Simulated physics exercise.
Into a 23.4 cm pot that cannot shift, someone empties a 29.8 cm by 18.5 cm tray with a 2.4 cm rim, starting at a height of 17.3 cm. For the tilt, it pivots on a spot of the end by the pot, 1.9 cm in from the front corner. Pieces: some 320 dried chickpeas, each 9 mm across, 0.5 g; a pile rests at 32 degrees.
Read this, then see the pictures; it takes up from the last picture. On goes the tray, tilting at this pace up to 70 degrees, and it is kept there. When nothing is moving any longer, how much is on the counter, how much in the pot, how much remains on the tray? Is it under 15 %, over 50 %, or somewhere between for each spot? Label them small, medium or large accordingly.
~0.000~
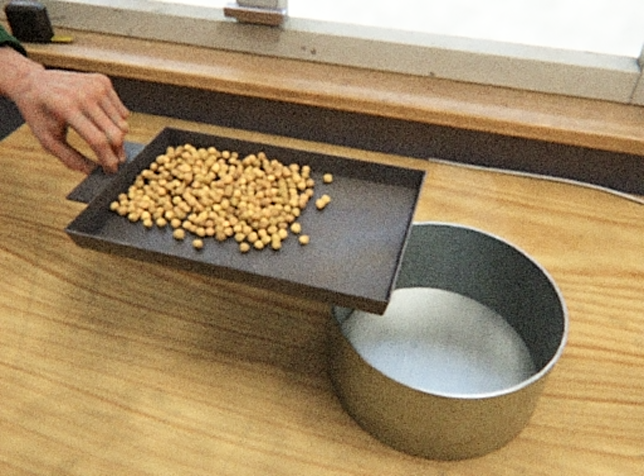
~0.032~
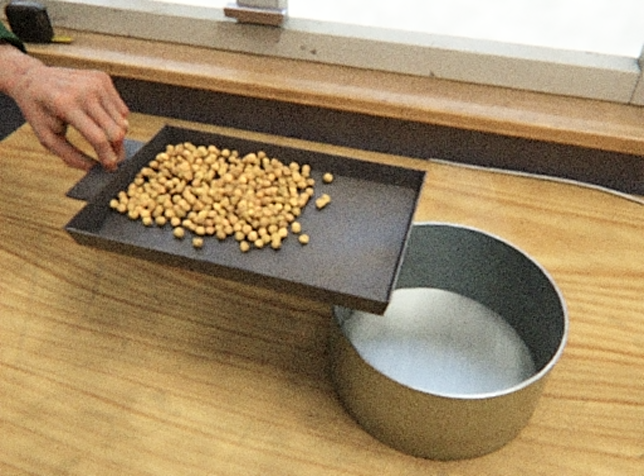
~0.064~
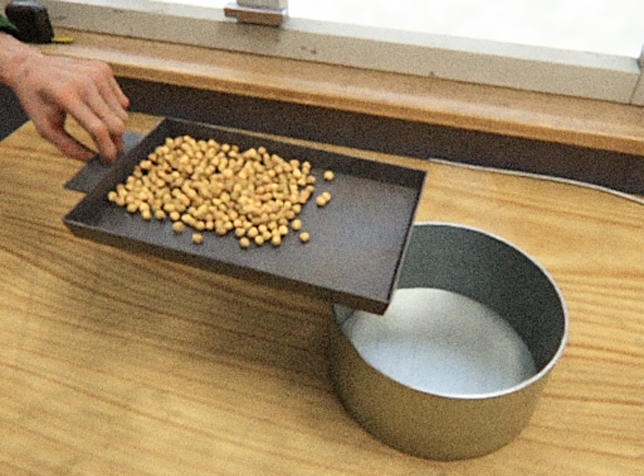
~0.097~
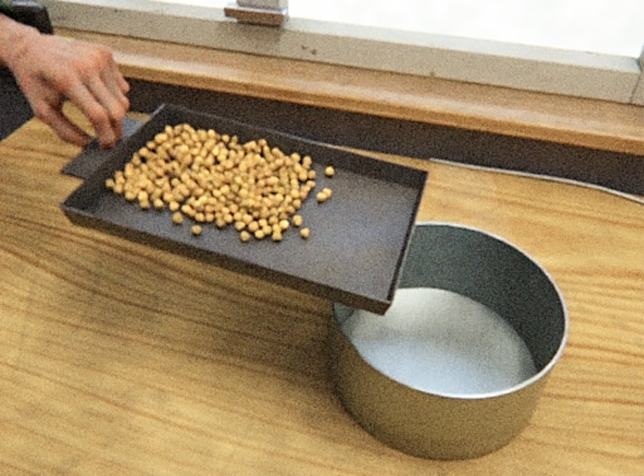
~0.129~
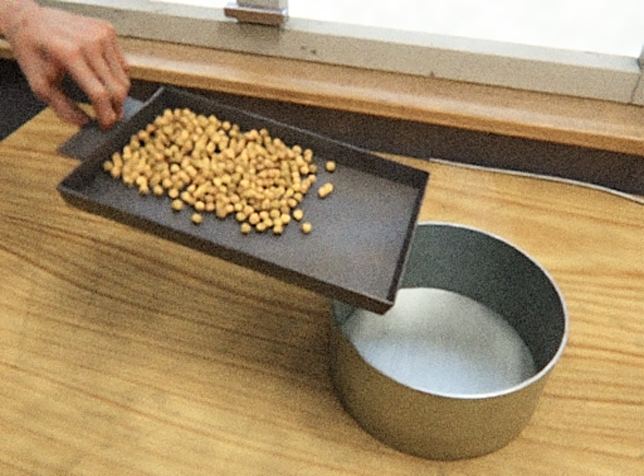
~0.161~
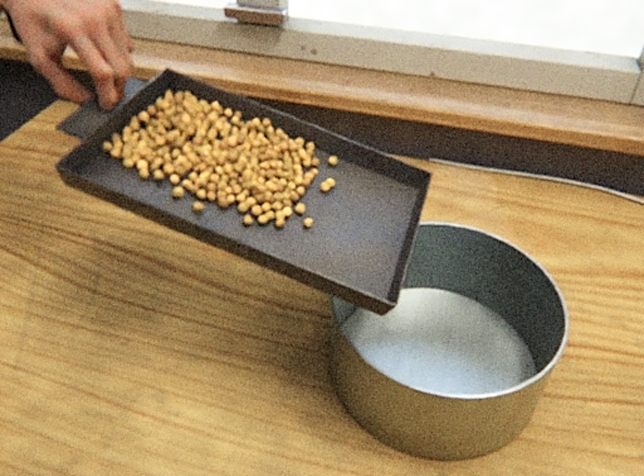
Counter - small, pot - large, tray - medium.
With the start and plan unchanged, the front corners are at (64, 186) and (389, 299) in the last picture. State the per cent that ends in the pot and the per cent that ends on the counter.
Pot 55 % / counter 5 %.
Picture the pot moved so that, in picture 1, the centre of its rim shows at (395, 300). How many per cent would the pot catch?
With the pot there, close to 40 per cent.
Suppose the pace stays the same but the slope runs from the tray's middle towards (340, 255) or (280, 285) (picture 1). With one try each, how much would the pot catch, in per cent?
That would be close to 50 per cent and then close to 0 per cent.
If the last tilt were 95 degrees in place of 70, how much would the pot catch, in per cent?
Around 95 per cent, then.
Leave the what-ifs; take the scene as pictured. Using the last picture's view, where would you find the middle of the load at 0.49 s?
Load centre: About (365, 132) px.
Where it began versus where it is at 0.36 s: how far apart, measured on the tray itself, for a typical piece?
Roughly 1 cm.
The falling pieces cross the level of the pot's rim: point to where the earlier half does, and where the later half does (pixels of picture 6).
Around (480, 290), then around (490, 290).
Then, at 0.36 s, tilt 43 degrees; the tray holds 100 %, the pot 0 %.
Then, at 0.49 s, tilt 62 degrees; the tray holds 100 %, the pot 0 %.
Then, at 0.75 s, tilt 70 degrees; the tray holds 35 %, the pot 60 %.
By 1.6 s all is still; counter 5 %, pot 65 %, tray 30 %.
